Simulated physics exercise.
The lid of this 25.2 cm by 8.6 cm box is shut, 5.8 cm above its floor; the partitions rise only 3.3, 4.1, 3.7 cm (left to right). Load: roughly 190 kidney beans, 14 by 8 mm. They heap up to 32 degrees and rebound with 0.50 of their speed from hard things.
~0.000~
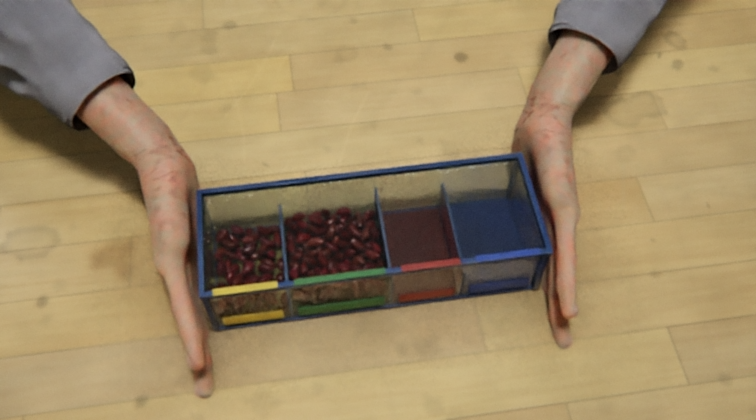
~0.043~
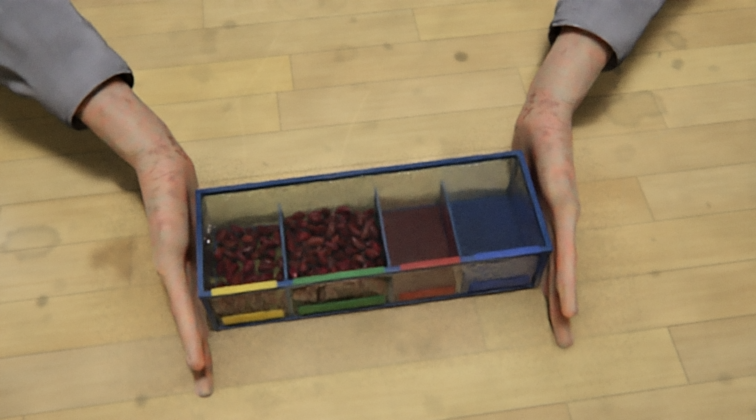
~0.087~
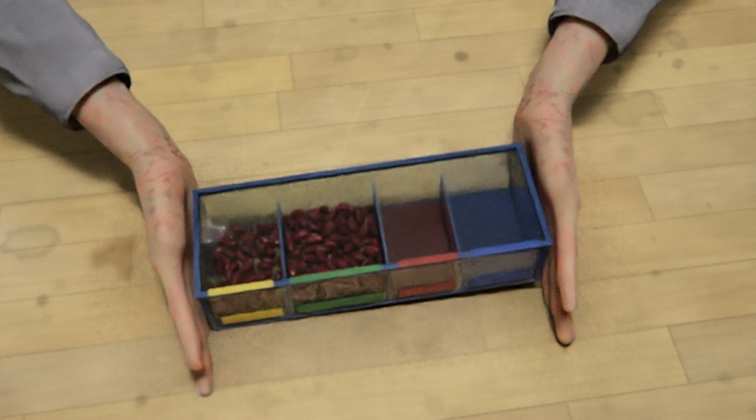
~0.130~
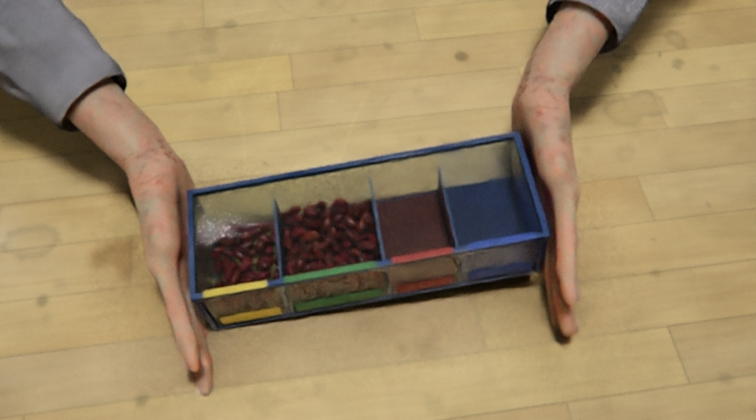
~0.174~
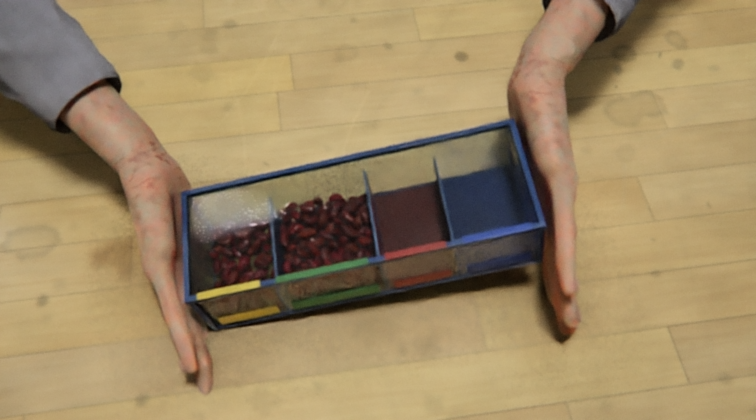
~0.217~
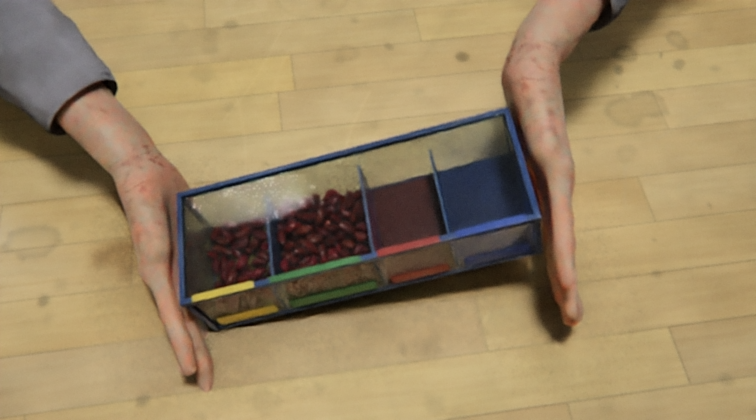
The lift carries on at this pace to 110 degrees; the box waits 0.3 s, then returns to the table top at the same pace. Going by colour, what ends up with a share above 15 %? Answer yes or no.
Red no, blue no, green no, yellow yes.
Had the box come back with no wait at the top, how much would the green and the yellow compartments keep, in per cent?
Then: Green 10; yellow 90.
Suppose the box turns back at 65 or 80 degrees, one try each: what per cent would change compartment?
Some 5 and 30 per cent.
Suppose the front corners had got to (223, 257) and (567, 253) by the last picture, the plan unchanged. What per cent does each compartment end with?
Red 0; blue 30; green 65; yellow 0.
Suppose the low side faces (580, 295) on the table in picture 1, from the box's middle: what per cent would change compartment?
About 55 per cent.
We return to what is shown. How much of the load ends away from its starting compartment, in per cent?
Some 60 per cent.
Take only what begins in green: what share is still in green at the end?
Roughly 10 per cent.
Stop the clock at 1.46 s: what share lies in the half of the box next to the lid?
Roughly 70 per cent.
After 1.46 s, tilt 110 degrees; green 20 %, yellow 80 %.
After 2.28 s, tilt 57 degrees; green 10 %, yellow 90 %.
Then, at 3.12 s, tilt 0 degrees; green 5 %, yellow 95 %.
By 3.5 s all is still; red 0 %, blue 0 %, green 5 %, yellow 95 %.
